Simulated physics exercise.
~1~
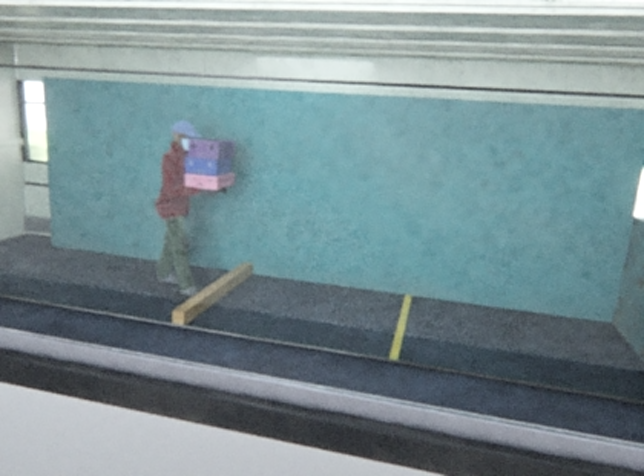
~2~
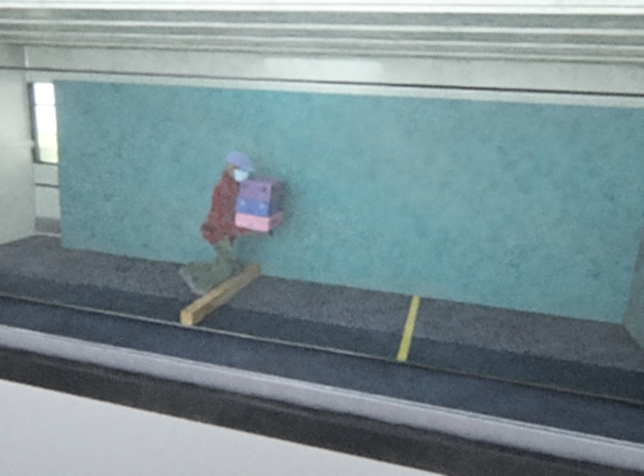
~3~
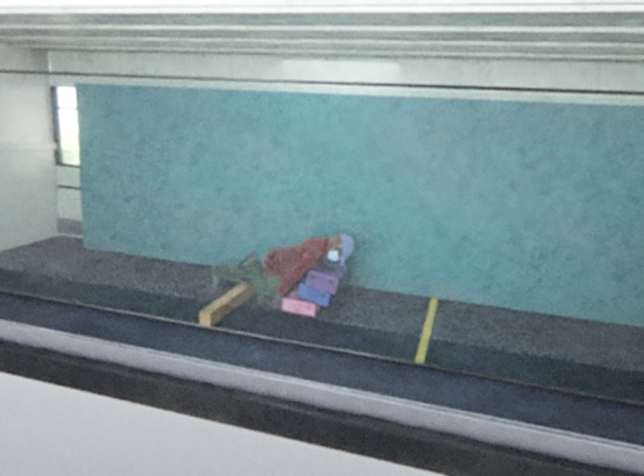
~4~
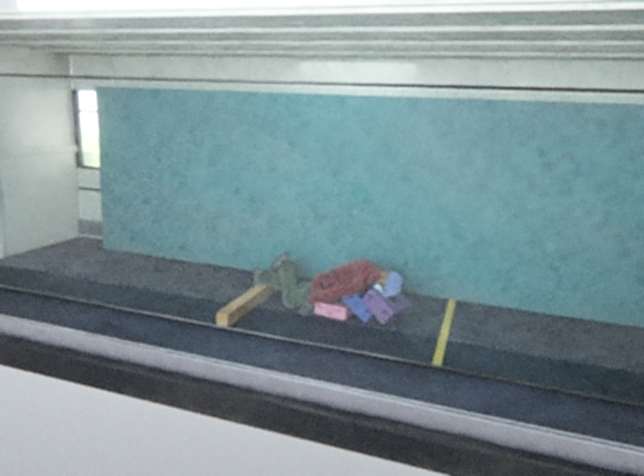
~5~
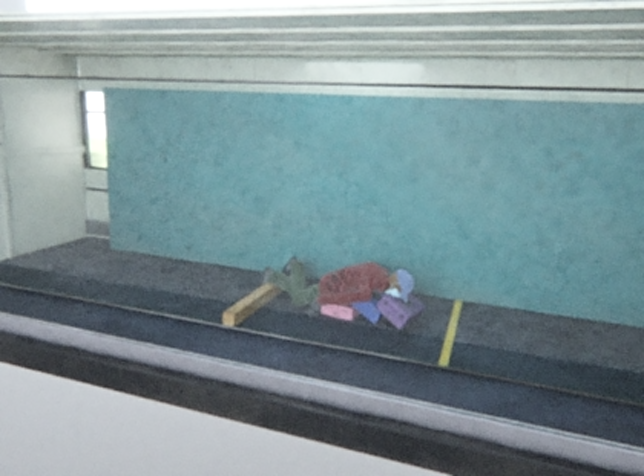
In a narrow grey-floored space with a teal back wall, a person in a red top, green trousers and a blue cap stands at the left, holding a stack of purple, blue and pink boxes. The person moves right and reaches a wooden beam lying across the floor, knees bending. The body then pitches forward over the beam, and the stack drops and tilts beneath the chest. The person lands stretched out to the right as the boxes spread apart. At the end, the person lies limp beside the scattered boxes, all short of the yellow line.
